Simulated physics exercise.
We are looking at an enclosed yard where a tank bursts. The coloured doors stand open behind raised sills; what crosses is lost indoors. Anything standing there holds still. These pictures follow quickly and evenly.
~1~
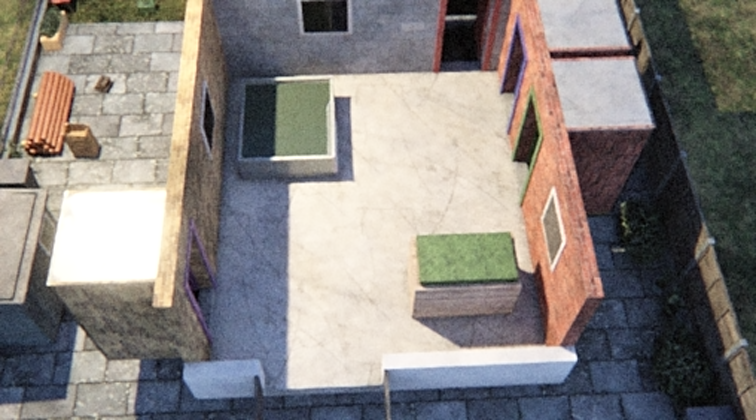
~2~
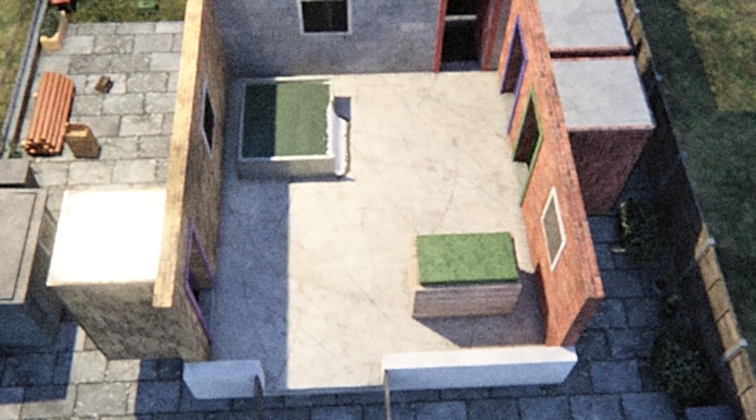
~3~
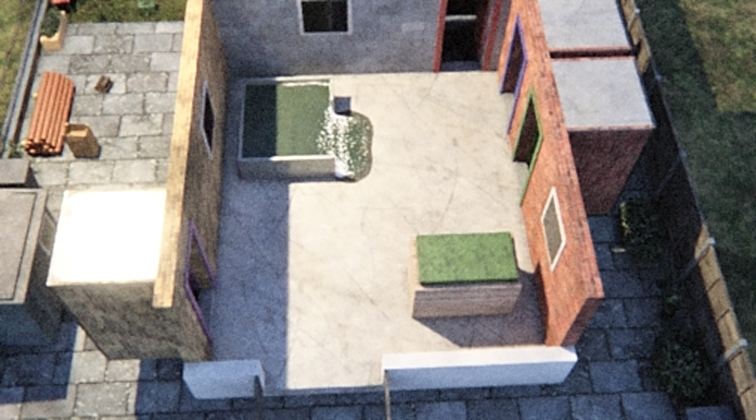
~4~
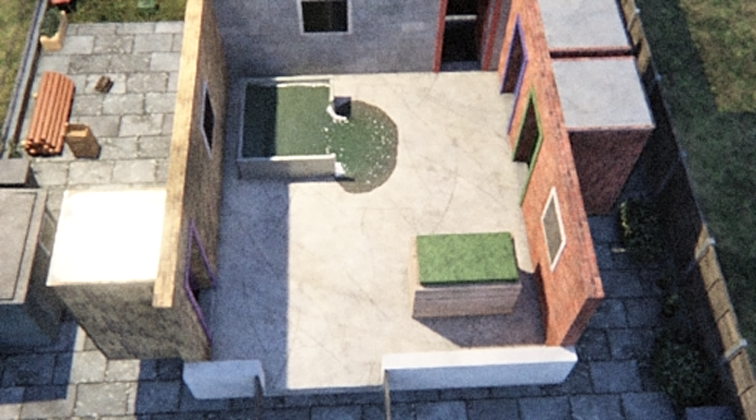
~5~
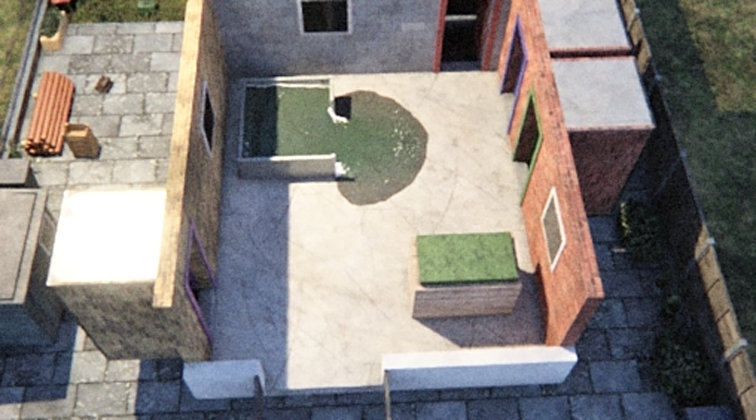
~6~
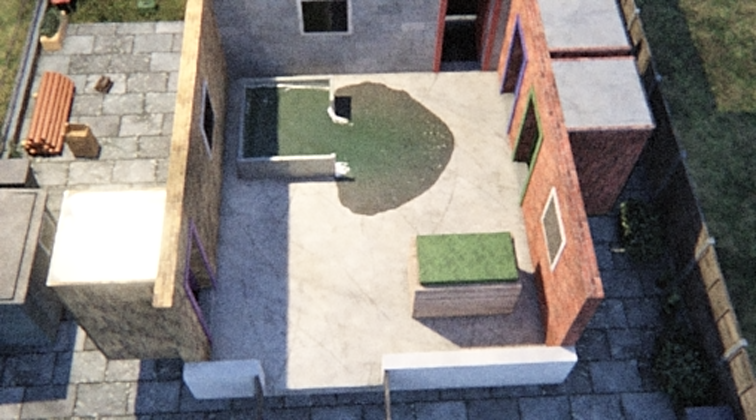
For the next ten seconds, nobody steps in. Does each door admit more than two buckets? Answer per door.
The purple door: It does not; the red door: It does; the blue door: It does; the green door: It does.
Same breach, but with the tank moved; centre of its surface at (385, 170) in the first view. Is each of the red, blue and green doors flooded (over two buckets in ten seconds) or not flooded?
Lab note - red door: Above the limit; blue door: Short of the limit; green door: Above the limit.
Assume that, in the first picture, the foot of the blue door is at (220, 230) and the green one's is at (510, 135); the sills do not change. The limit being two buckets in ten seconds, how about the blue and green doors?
My reading: The blue door stays within the limit, the green door exceeds the limit.
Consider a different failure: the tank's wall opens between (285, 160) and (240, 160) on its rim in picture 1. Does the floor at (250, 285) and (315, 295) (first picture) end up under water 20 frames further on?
Going through them in order, the first ends up waterlogged and the second waterlogged.
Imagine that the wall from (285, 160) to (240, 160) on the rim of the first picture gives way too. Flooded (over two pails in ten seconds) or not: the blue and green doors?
Blue falls short, green falls short.
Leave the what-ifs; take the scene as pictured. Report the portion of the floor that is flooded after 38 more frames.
Some 60 in a hundred.
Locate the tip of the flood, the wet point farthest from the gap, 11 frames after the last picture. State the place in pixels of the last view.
Somewhere around (523, 257).
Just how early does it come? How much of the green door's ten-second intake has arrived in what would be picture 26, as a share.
About 60 per cent.
A moment on, water covers 35 % of the floor; the purple door not reached, the red door not reached, the blue door under two buckets in, the green door wet at the sill, nothing in.
Next, water covers 40 % of the floor; the purple door not reached, the red door wet at the sill, nothing in, the blue door over two buckets in, the green door over two buckets in.
Then, water covers 45 % of the floor; the purple door not reached, the red door under two buckets in, the blue door far over two buckets in, the green door far over two buckets in.
Later, water covers 60 % of the floor; the purple door not reached, the red door over two buckets in, the blue door far over two buckets in, the green door far over two buckets in.
In the end, water covers 90 % of the floor; the purple door wet at the sill, nothing in, the red door over two buckets in, the blue door far over two buckets in, the green door far over two buckets in.
